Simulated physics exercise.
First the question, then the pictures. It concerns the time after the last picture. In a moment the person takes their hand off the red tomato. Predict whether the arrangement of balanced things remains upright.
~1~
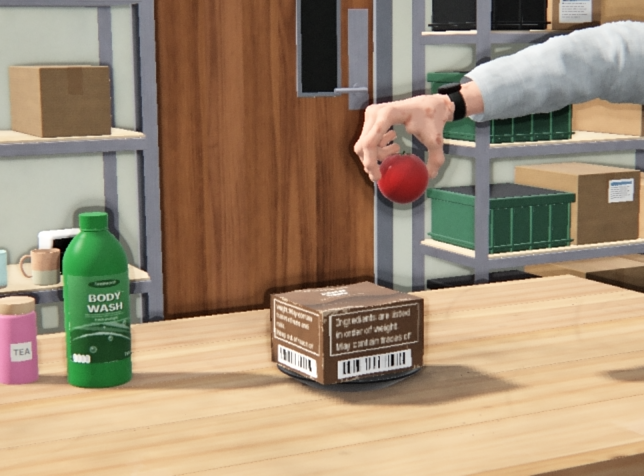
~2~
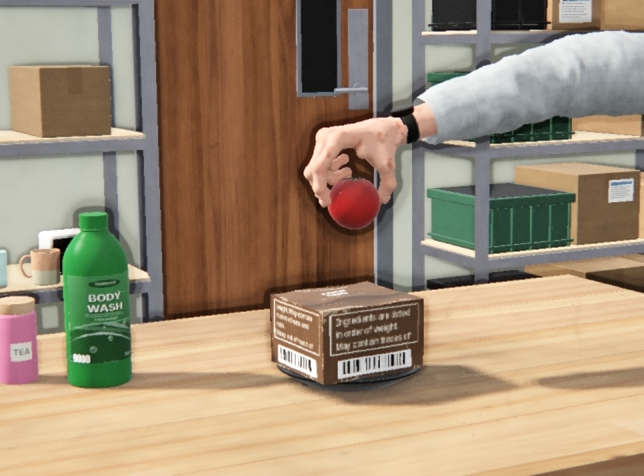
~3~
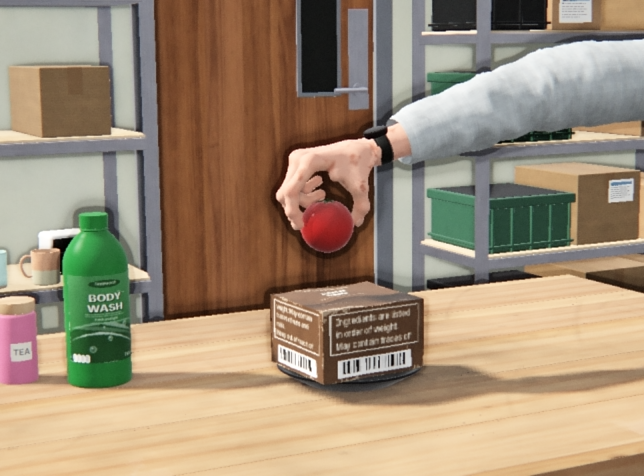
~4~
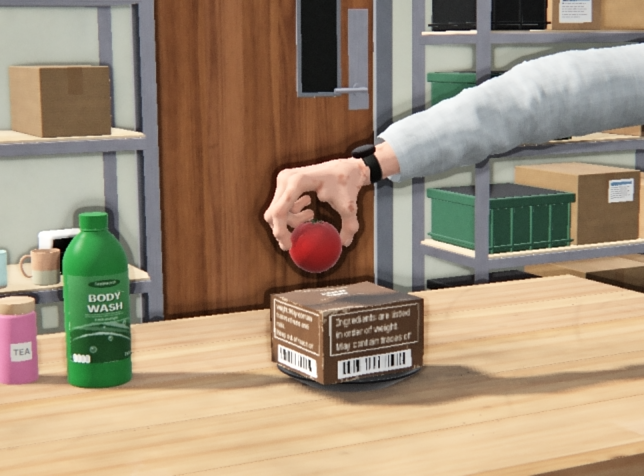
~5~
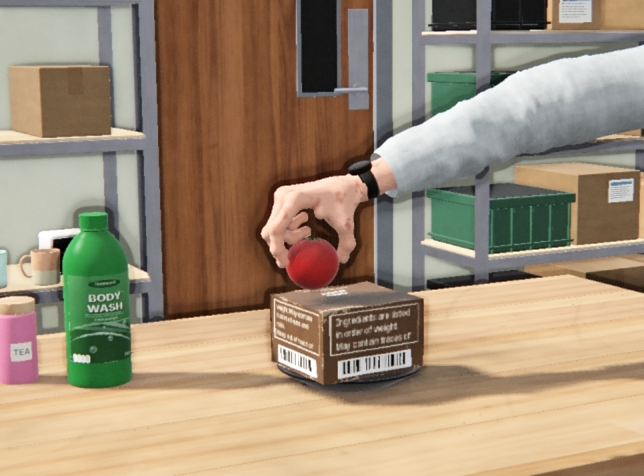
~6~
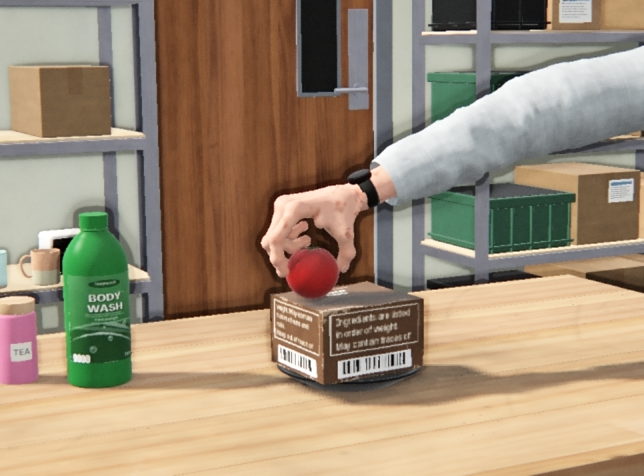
It remains upright.
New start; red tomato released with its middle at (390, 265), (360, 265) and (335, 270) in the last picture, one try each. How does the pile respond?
Lab note - case 1: No collapse; case 2: No collapse; case 3: No collapse.
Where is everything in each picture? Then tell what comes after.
In the first frame, coming down; red tomato (403, 178).
In the second frame, coming down; red tomato (354, 203); brown box (346, 331).
In the third frame, coming down; red tomato (327, 226).
In the fourth frame, coming down; red tomato (315, 246); brown box (346, 331).
In the fifth frame, coming down; red tomato (312, 263).
In the sixth frame, set down, still held; red tomato (312, 273); brown box (346, 331).
Then, 0.40 s on from there, no change.
Then, 1.20 s on from there, red tomato resting near (312, 273).
In the end, all 5 unmoved. At the end, from the last picture's camera, red tomato near (312, 273). The pile keeps its balance.
